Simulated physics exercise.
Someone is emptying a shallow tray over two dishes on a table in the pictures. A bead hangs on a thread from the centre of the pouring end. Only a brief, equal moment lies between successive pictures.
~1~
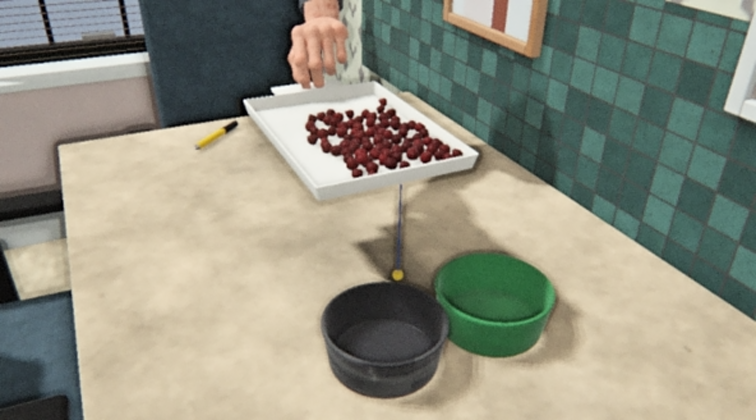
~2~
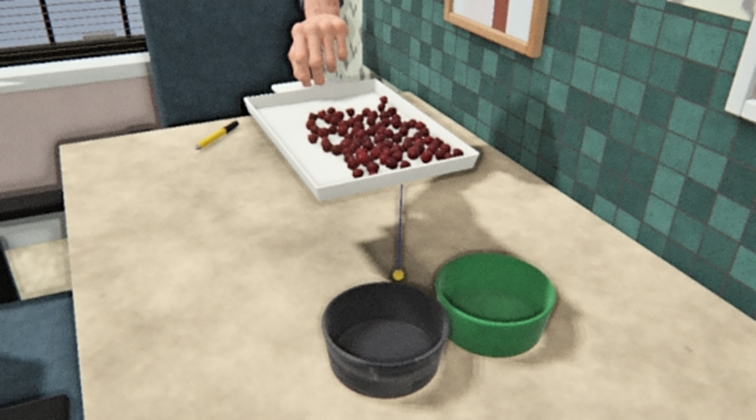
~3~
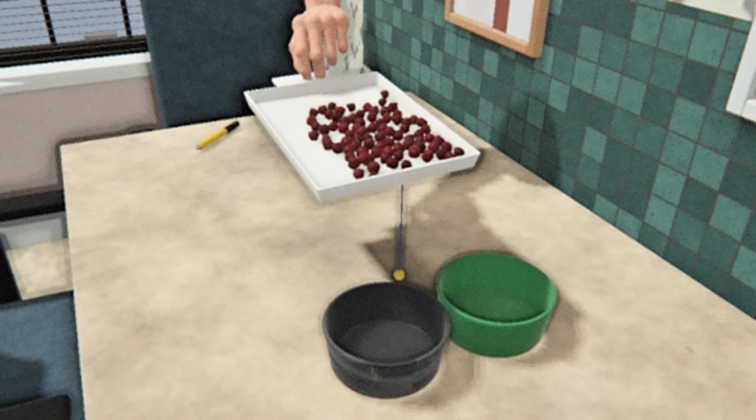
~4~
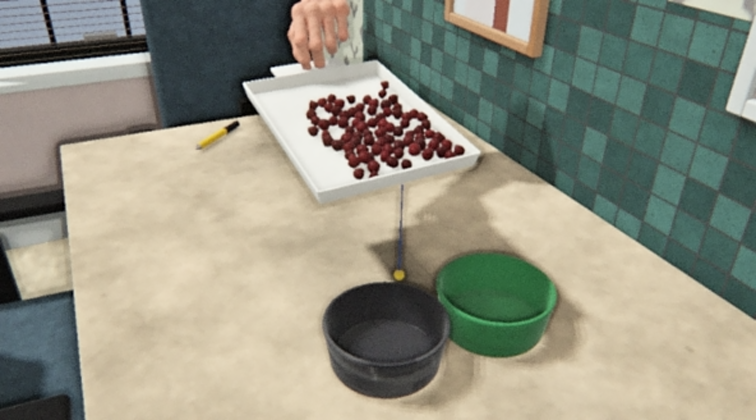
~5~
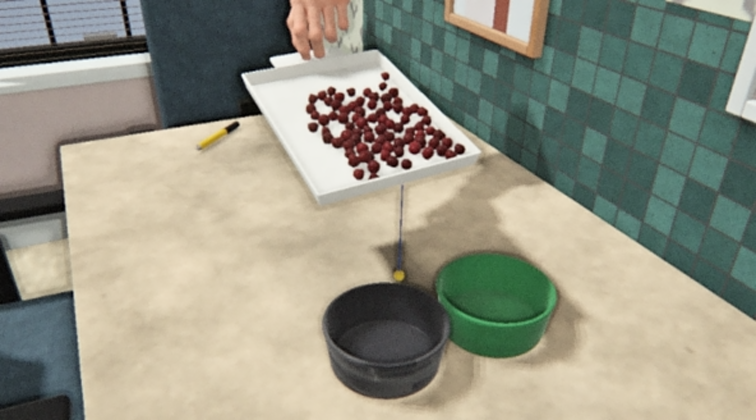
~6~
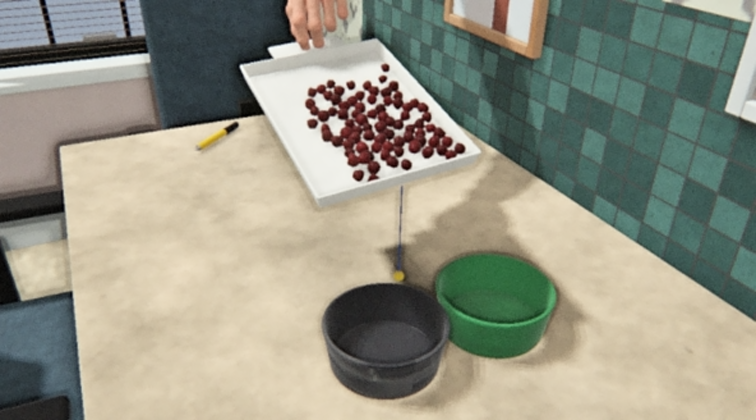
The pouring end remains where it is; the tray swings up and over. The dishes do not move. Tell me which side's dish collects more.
The fuller one at the end is the dish on the left, no doubt.
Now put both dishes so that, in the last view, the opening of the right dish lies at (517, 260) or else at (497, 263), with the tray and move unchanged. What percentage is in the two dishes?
First about 20, then 30 per cent.
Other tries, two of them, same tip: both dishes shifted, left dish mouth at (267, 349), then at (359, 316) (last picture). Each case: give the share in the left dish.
First try: Roughly 10 per cent; second try: Roughly 70 per cent.
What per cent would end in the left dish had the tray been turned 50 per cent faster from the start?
Near 70 in a hundred.
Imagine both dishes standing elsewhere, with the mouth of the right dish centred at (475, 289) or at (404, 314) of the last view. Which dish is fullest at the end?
First try: The leftmost dish. Second try: The rightmost dish.
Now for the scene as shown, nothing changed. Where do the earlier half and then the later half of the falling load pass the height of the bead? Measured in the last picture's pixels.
Half one: (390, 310), half two: (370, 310).
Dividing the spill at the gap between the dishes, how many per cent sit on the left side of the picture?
Some 50 %.
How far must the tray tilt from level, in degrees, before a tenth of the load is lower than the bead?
Roughly 105 degrees of turn.
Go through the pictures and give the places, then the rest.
In the first picture, corners of the pouring end at (319, 185) and (473, 153), level; middle of the load at (378, 141), dried cherries; left dish at (413, 376); right dish at (527, 336); bead on its thread at (398, 275).
In the second picture, corners of the pouring end at (319, 185) and (473, 153), level; middle of the load at (379, 140).
In the third picture, corners of the pouring end at (320, 187) and (475, 152), tipped barely, lowest at the left corner; middle of the load at (380, 137).
In the fourth picture, corners of the pouring end at (320, 189) and (475, 151), tipped a little, lowest at the left corner; middle of the load at (380, 133).
In the fifth picture, corners of the pouring end at (320, 191) and (475, 151), tipped a little, lowest at the left corner; middle of the load at (380, 130).
In the sixth picture, corners of the pouring end at (320, 194) and (475, 151), tipped a little, lowest at the left corner; middle of the load at (380, 127); left dish at (414, 377); right dish at (528, 337).
Soon after the last picture, tray tipped steeply; all on the tray.
A little later, tray tipped right over; all on the tray.
Later still, tray tipped past a quarter turn; most in the left dish; a stray few in the right dish; about a quarter outside both.
At rest, tray tipped past a quarter turn; most in the left dish; a stray few in the right dish; about a quarter outside both.
